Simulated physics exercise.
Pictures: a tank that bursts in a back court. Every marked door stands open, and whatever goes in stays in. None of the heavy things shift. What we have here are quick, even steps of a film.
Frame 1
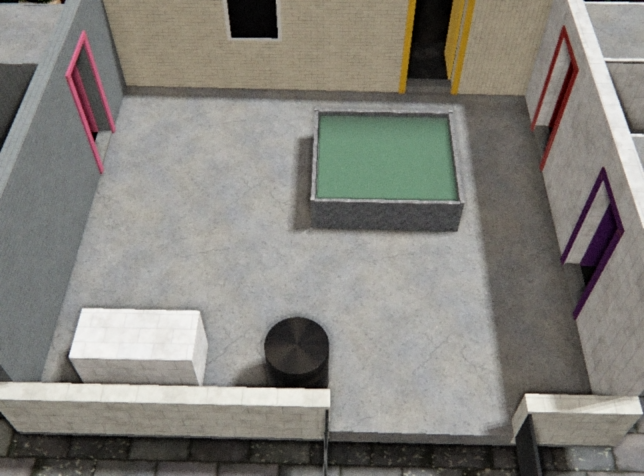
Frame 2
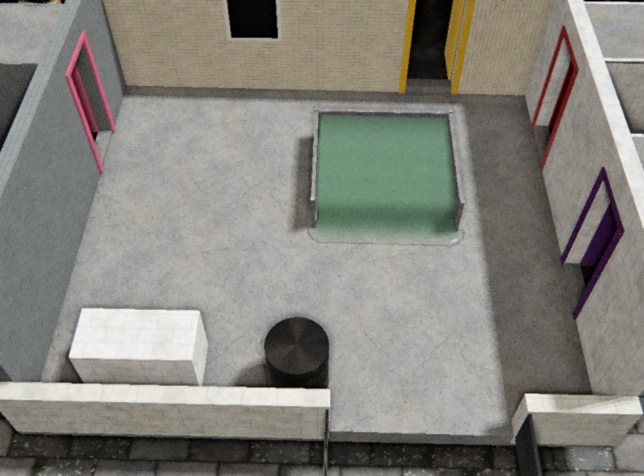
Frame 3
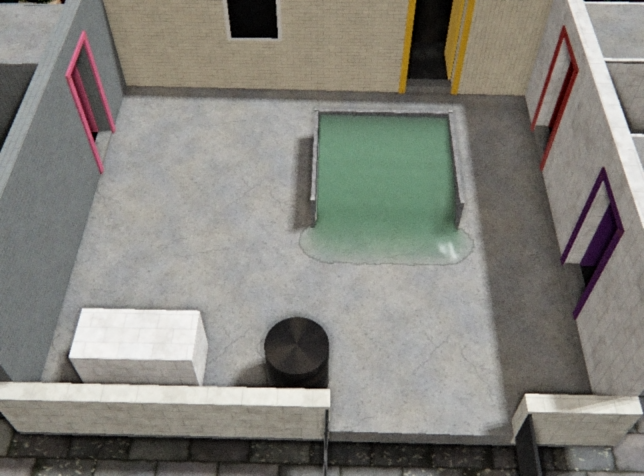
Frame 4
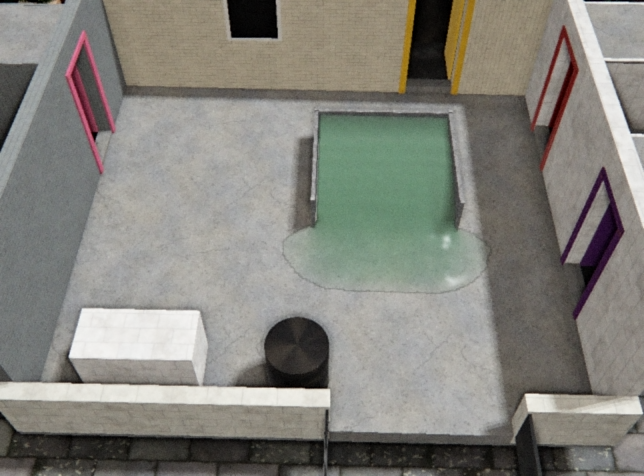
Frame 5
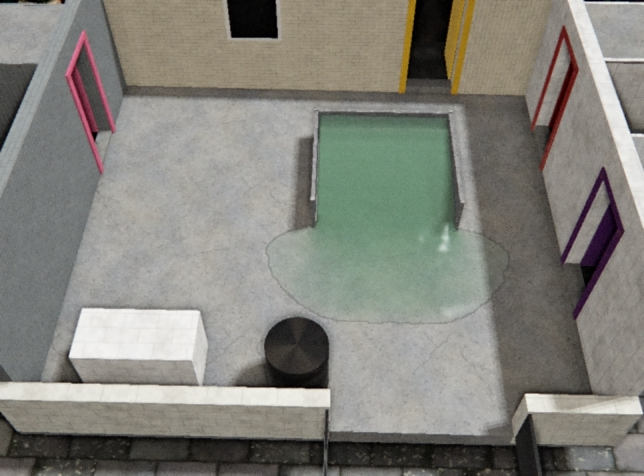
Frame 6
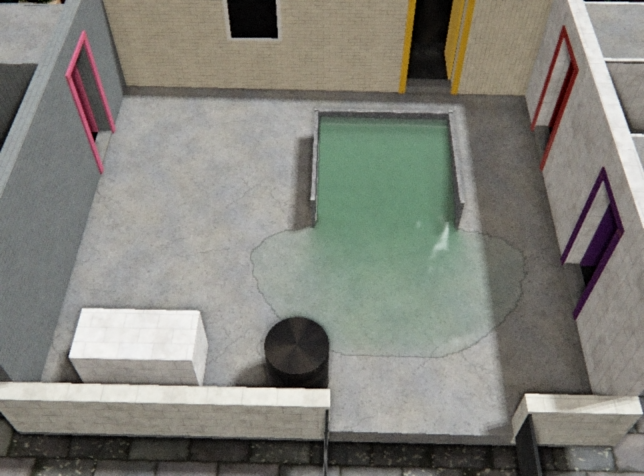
Green water pours out of the near side of a stone-edged rectangular tank as its front wall gives way, in a paved court seen from high above by a still camera. A white block and a dark round drum sit at the lower left and centre, with pink, yellow, red and purple doorways around the walls. The water spreads across the grey floor toward the viewer in a widening, thinning, rounded sheet.
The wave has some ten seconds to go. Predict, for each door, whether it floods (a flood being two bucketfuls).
Prediction: The red door stays unflooded; the purple door stays unflooded; the pink door stays unflooded; the yellow door stays unflooded.
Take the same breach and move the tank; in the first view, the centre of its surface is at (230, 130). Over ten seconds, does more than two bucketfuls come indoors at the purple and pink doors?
Looking at it, purple breaks the limit and pink comes in under.
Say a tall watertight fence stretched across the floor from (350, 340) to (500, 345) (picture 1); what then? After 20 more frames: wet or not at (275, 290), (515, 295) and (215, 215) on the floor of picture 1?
Results in order: Swamped / swamped / bone-dry.
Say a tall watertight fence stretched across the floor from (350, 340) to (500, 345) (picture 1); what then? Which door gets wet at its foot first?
First comes the one in purple.
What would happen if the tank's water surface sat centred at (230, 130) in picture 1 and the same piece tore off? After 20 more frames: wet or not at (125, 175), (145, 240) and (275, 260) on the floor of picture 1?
One after the other: Untouched, reached, reached.
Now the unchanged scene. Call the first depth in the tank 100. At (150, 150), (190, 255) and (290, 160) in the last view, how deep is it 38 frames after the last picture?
About 0, 4 and 0 percent, in that order.
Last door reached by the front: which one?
The door marked yellow.
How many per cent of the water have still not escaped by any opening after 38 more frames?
48 %.
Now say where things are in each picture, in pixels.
In the first picture, still water in the tank at (385, 157).
In the second picture, water pours out at (385, 219) and has run to (460, 232).
In the third picture, the front is at (465, 250), out from the gap at (385, 220).
In the fourth picture, the front is at (482, 262), out from the gap at (385, 221).
In the fifth picture, water pours out at (385, 221) and has run to (493, 284).
In the sixth picture, the front is at (453, 348), out from the gap at (385, 221).
A moment on, water covers 30 % of the floor; the red door not reached, the purple door not reached, the pink door not reached, the yellow door not reached.
Next, water covers 35 % of the floor; the red door not reached, the purple door wet at the sill, nothing in, the pink door not reached, the yellow door not reached.
Then, water covers 40 % of the floor; the red door not reached, the purple door wet at the sill, nothing in, the pink door not reached, the yellow door not reached.
Later, water covers 55 % of the floor; the red door not reached, the purple door under two buckets in, the pink door not reached, the yellow door not reached.
In the end, water covers 75 % of the floor; the red door wet at the sill, nothing in, the purple door under two buckets in, the pink door wet at the sill, nothing in, the yellow door wet at the sill, nothing in.
